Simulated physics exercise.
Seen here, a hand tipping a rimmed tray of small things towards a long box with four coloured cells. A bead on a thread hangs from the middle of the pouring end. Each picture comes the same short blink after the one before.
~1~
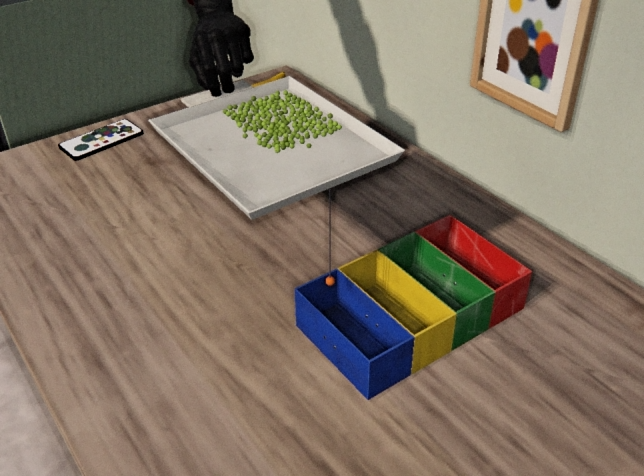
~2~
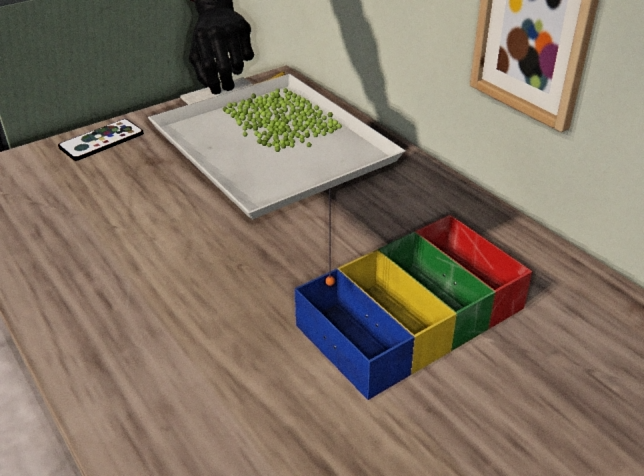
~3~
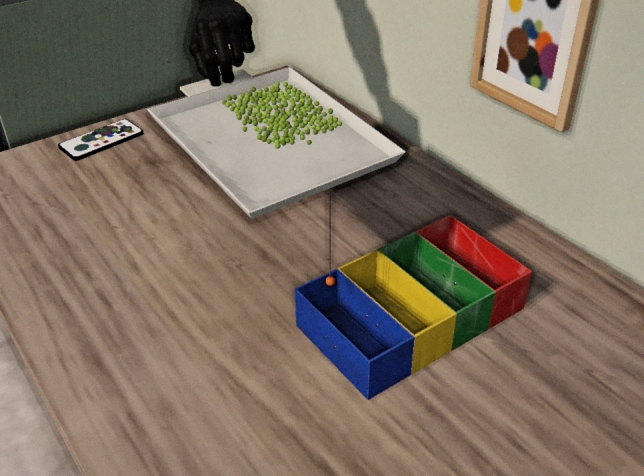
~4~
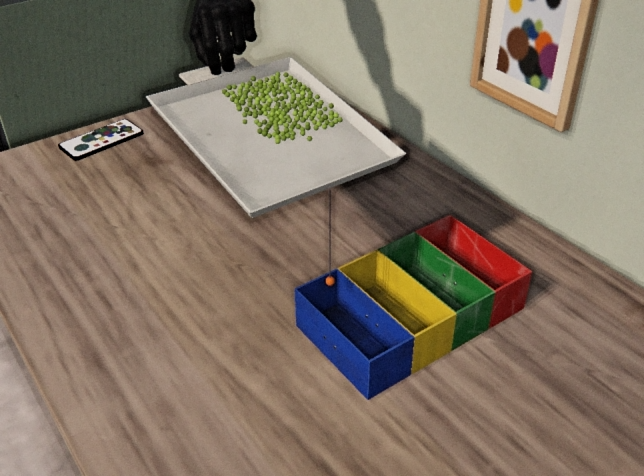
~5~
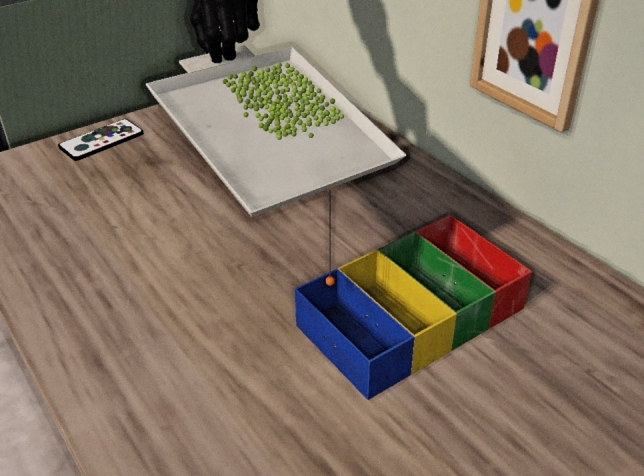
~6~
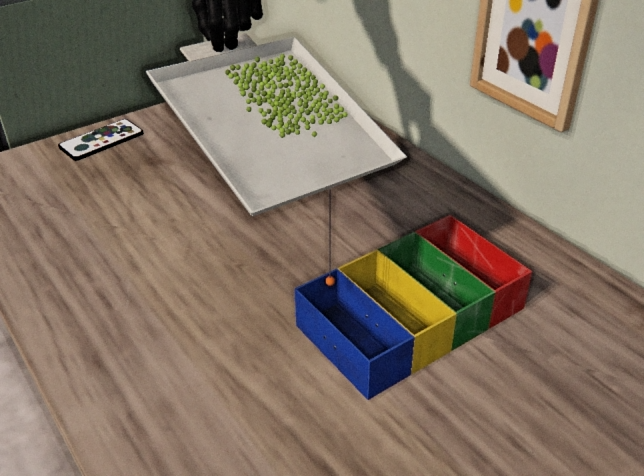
A black-gloved hand at the far end of a rimmed tray of green peas starts with the tray nearly level, then raises that far end little by little. The tray slants more clearly, its right corner lowest, while the peas stay bunched near the raised end and the four coloured cells stay still.
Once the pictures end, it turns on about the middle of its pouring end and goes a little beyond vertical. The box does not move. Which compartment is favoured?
The yellow cell gets the most.
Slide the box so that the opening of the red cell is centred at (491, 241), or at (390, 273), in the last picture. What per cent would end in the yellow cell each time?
In turn 50 and 0 in a hundred.
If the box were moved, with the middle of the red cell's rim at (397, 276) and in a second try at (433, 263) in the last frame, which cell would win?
One: The cell in red. Two: The green one.
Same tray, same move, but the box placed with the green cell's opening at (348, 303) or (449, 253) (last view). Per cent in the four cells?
Roughly 80 per cent, and 90 per cent.
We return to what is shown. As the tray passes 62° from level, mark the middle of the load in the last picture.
Close to (392, 262).
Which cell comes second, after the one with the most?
The runner-up: Green.
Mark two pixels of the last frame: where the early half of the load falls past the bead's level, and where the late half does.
At about (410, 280), then at (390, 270).
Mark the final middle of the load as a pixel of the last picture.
Near (411, 332).
Soon, tray tipped steeply; about half on the tray; about a quarter in the yellow cell; a small part in the green cell; a small part in the blue cell; a stray few in the red cell; a small part falling or outside the box.
A while on, tray tipped past a quarter turn; about two thirds in the yellow cell; about a quarter in the green cell; a small part in the blue cell; a stray few in the red cell; a stray few falling or outside the box.
Towards the end, tray tipped past a quarter turn; about two thirds in the yellow cell; about a quarter in the green cell; a small part in the blue cell; a stray few in the red cell; a stray few falling or outside the box.
Finally, tray tipped past a quarter turn; about two thirds in the yellow cell; about a quarter in the green cell; a small part in the blue cell; a stray few in the red cell; a stray few outside the box.
